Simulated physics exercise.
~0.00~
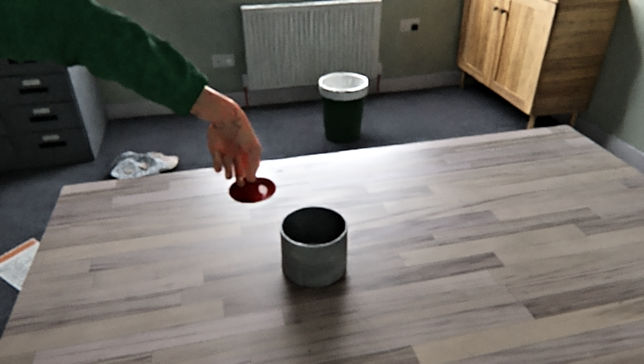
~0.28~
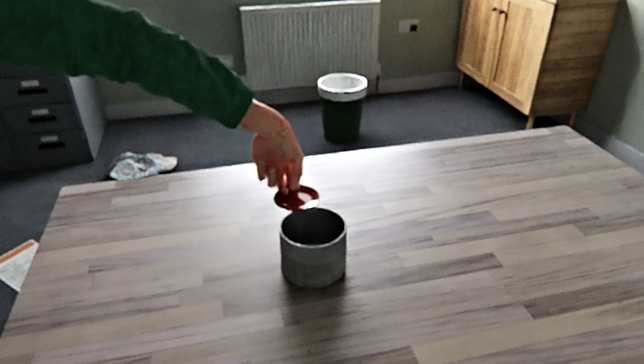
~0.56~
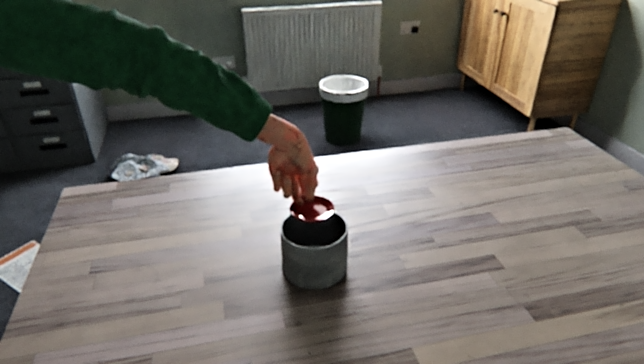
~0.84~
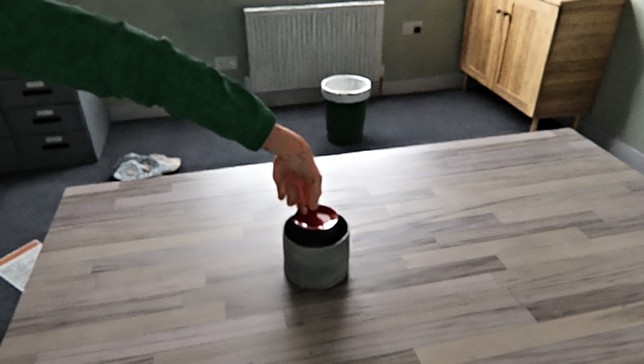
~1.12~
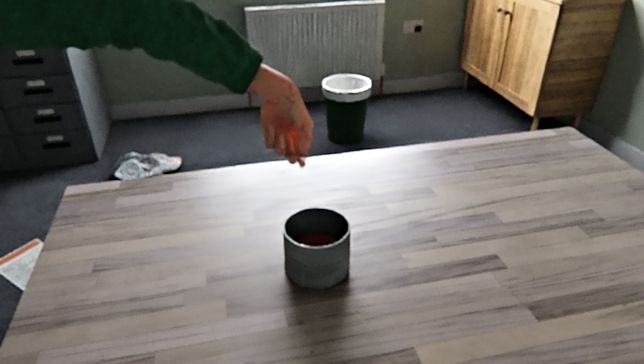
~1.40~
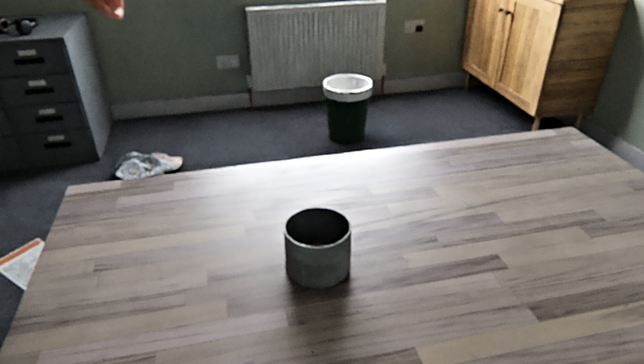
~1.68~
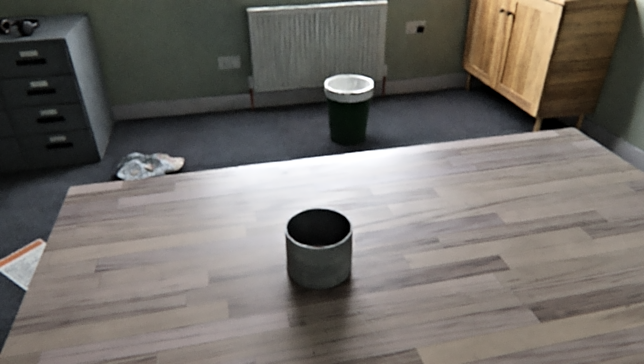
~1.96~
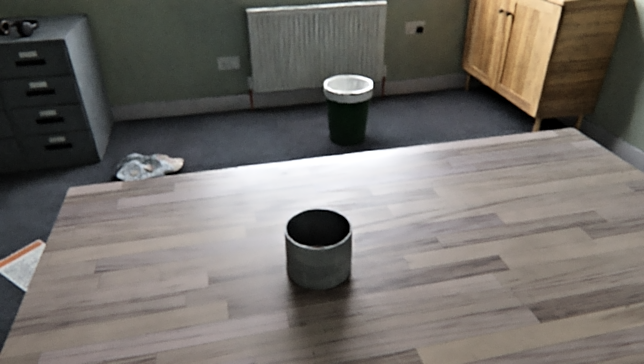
To begin with, a hand in a green sleeve holds a small red saucer above a wood-patterned table, just to the left of an open grey pot. The arm carries the saucer to the right until it is over the pot, then lowers it to the opening like a makeshift lid. The fingers let go and draw back, and the saucer drops inside instead of resting on the rim. The arm withdraws toward the upper left and leaves the view. At the end, the pot stands alone and open, with the saucer out of sight.
